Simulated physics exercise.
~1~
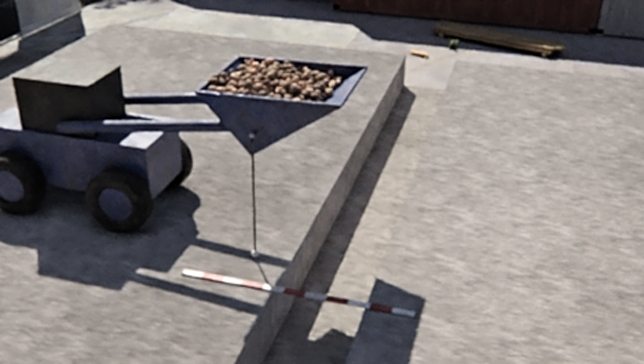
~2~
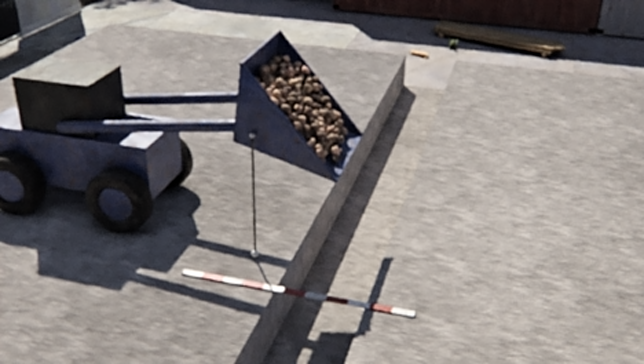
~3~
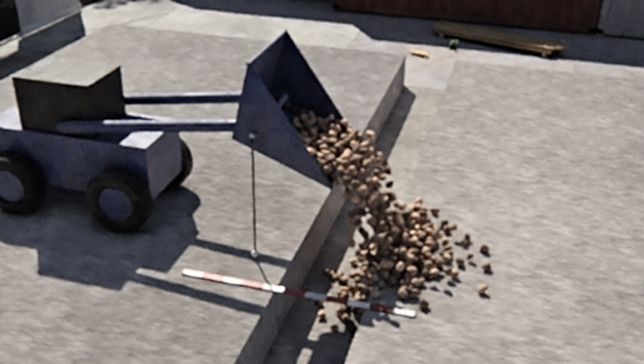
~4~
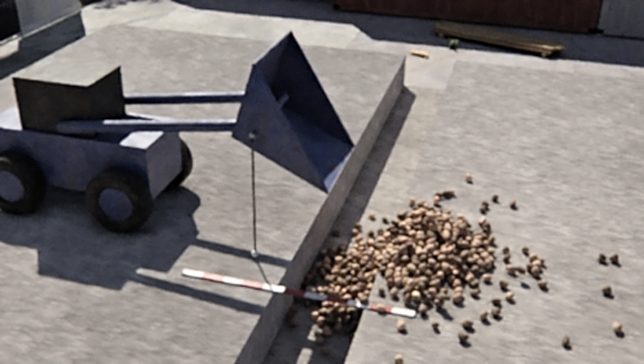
A compact loader tips its blue bucket and spills all its brown stones onto the ground ahead.
